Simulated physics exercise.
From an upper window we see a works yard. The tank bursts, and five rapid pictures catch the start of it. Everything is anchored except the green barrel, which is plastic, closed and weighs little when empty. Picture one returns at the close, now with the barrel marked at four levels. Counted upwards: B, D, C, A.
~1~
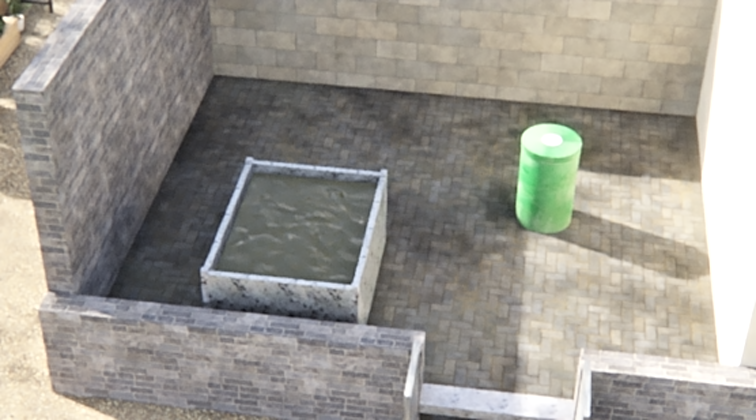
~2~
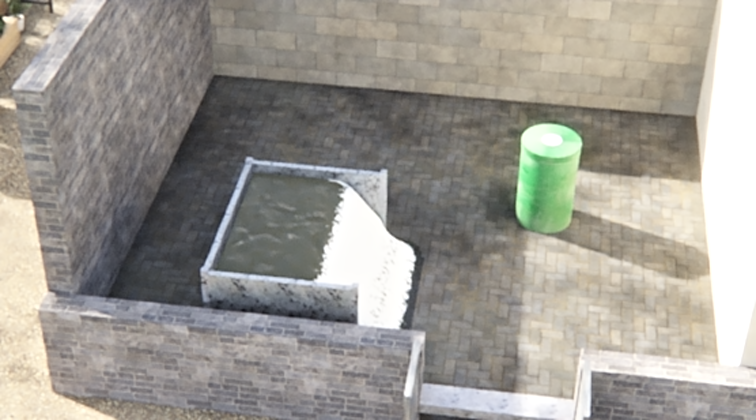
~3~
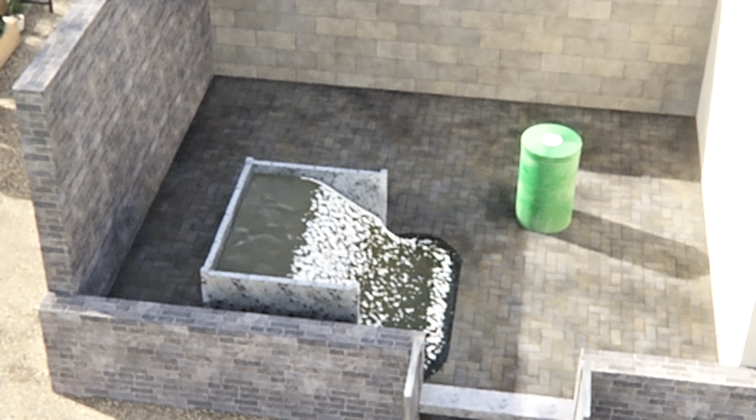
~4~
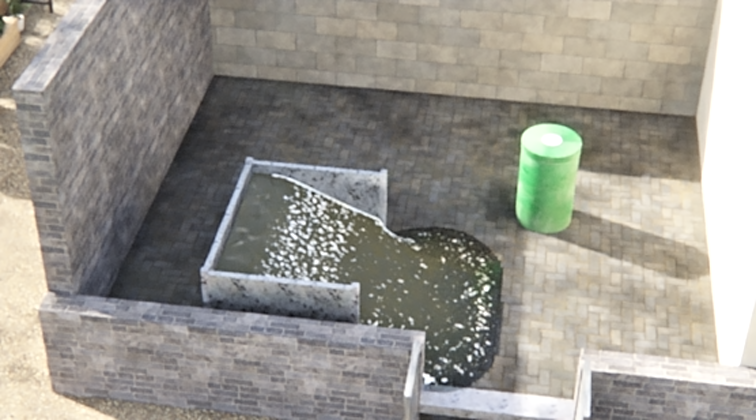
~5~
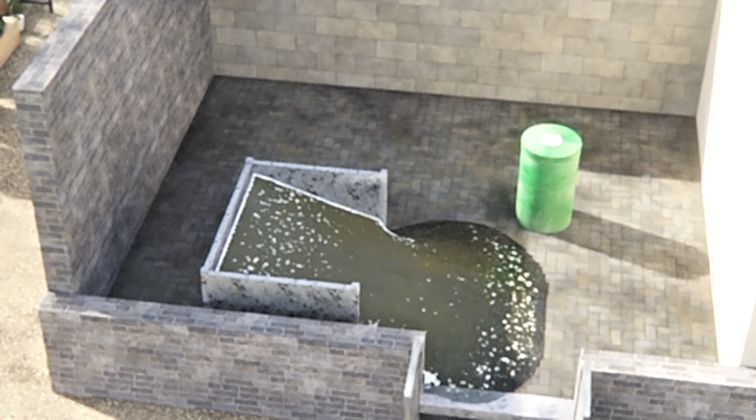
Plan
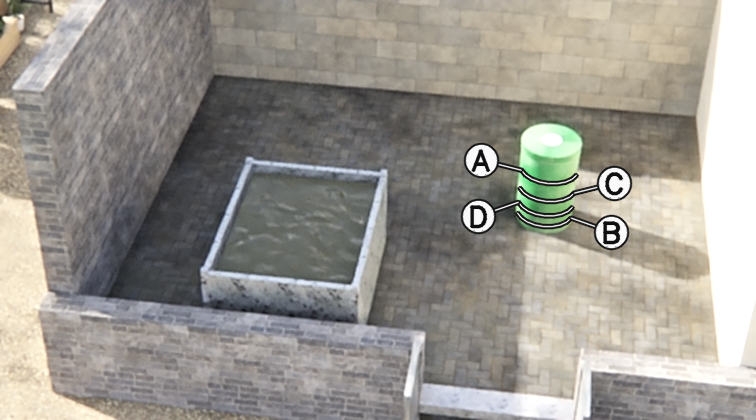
Murky water bursting from the right side of a stone tank and spreading across a walled paved yard near a green barrel.
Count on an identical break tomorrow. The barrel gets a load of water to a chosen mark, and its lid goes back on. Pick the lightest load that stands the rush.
D will do.
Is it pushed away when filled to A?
No.
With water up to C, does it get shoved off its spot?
No, not at all.
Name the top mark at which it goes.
That would be B.
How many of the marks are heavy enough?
Three of them.
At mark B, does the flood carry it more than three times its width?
No.
In white, A at (548, 183); B at (543, 226); C at (546, 201); D at (544, 215); from the bottom up B, D, C, A.
With A, it does not move.
With B, it is pushed about its own width away.
With C, it does not move.
With D, it does not move.
